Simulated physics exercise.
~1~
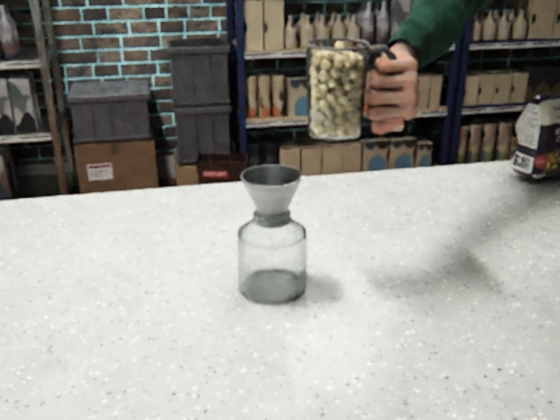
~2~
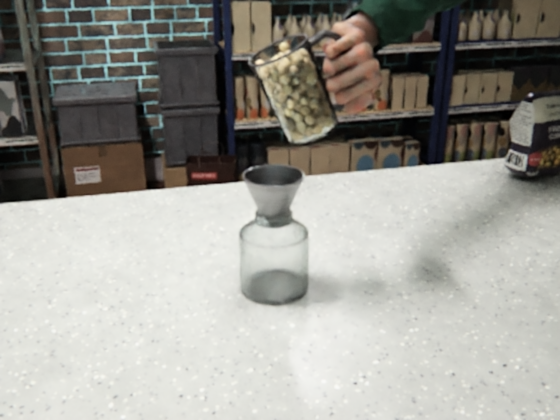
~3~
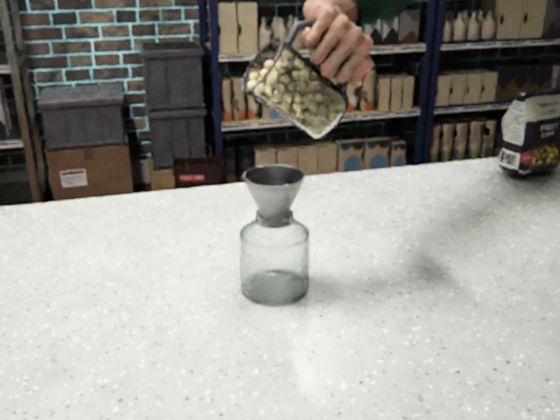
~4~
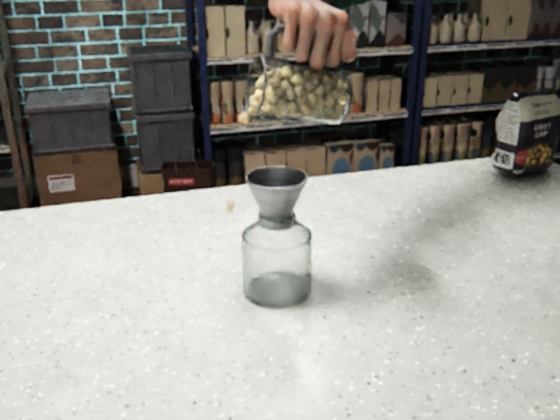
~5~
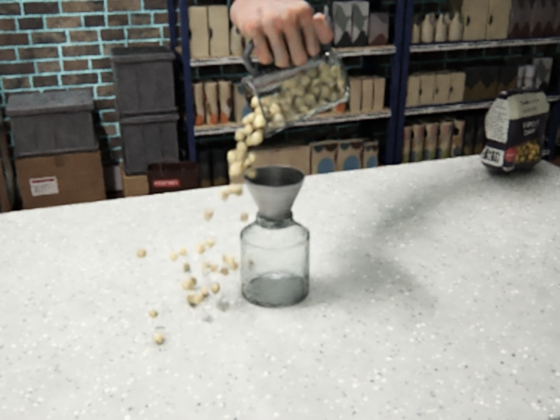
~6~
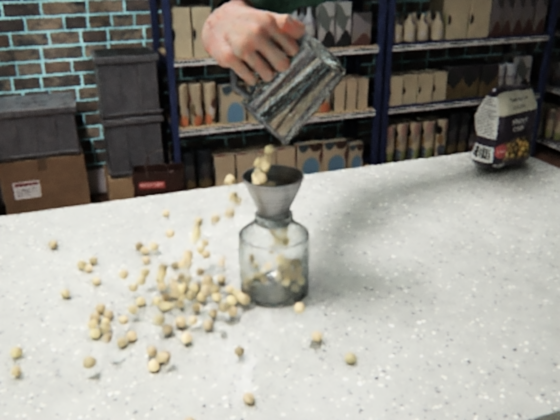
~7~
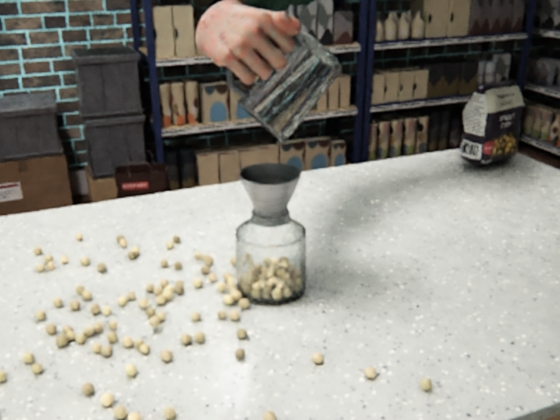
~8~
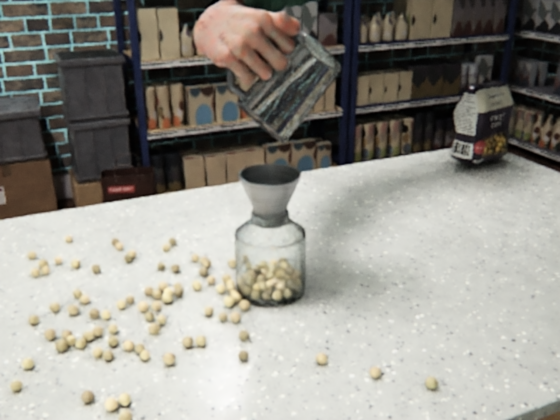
A hand tipped a clear cup of round, pale nuts over a funnel set in a glass jar until the cup was upside down and empty; some nuts landed in the jar, but most spilled and scattered across the speckled counter, mainly to the left.
